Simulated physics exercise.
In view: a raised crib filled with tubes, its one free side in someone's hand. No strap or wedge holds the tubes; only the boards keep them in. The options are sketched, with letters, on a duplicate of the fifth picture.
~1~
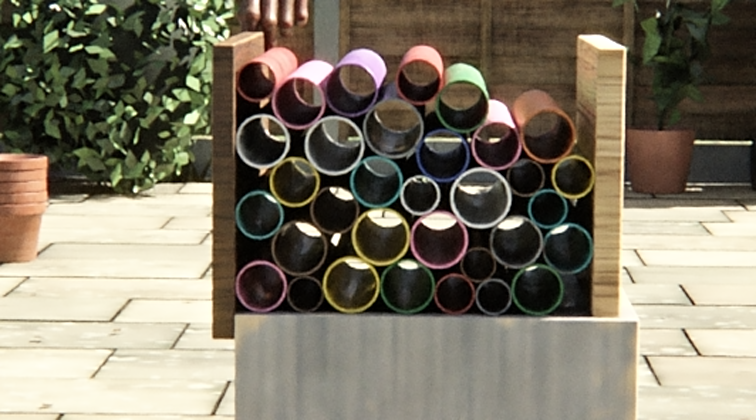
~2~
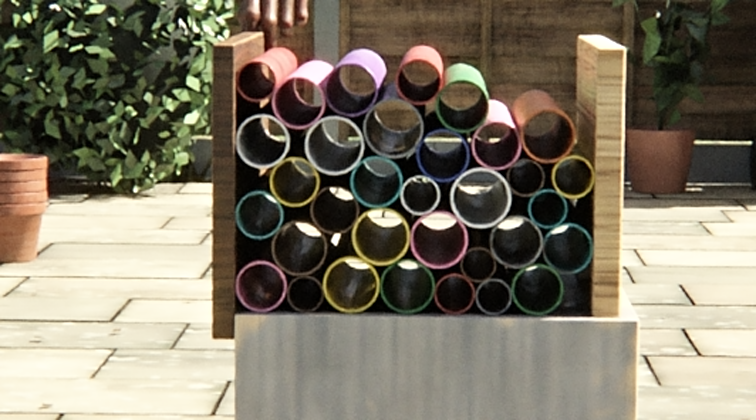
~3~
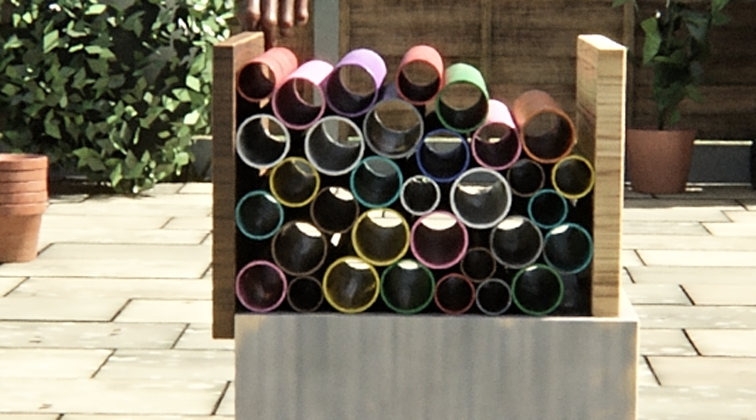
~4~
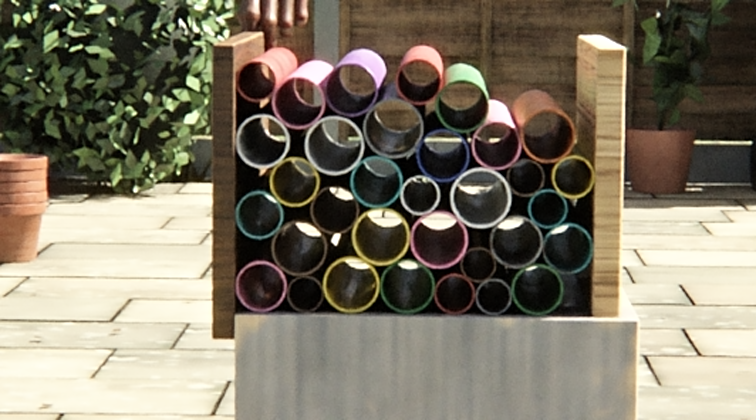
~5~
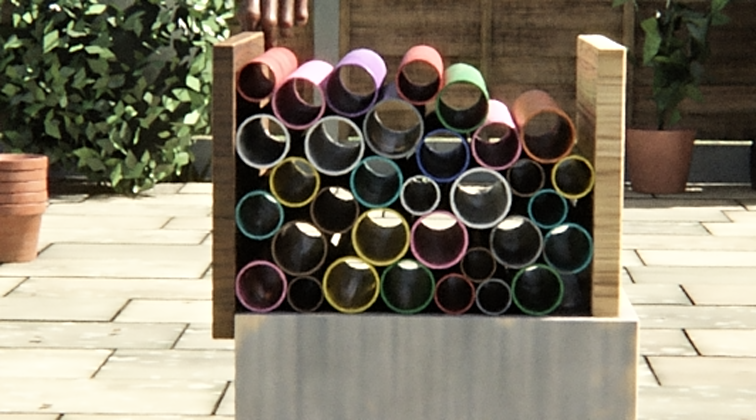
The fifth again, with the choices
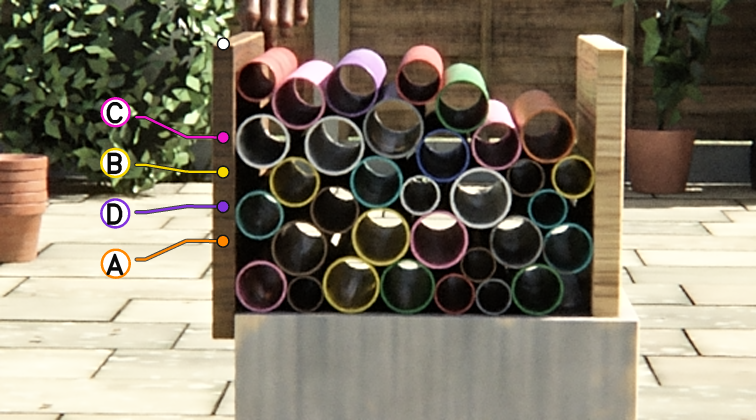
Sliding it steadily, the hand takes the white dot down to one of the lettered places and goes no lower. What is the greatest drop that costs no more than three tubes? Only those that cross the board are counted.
No lower than A.
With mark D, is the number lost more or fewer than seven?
At D, fewer than seven.
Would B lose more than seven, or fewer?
Fewer than seven.
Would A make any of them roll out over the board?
Yes.
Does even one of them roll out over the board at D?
At D: Yes.
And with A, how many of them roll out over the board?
At A the number is three.
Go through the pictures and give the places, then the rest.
In the first picture, side board (242, 173); a pink tube (261, 286); a grey tube (494, 297).
In the second picture, a grey tube (494, 297); a turquoise tube (259, 215).
In the third picture, a yellow tube (295, 182); a turquoise tube (548, 208).
In the fourth picture, a pink tube (497, 145); a green tube (462, 106).
In the fifth picture, side board (242, 173); a pink tube (261, 286); a grey tube (494, 297).
On the copy, A at (223, 241); B at (223, 172); C at (223, 137); D at (223, 207); the white dot at (223, 44).
On A. First, top of the board (236, 130).
Then, top of the board (235, 231).
Finally, top of the board (235, 241), three out over the board.
By contrast, B one out over the board; C none out over the board; D one out over the board.
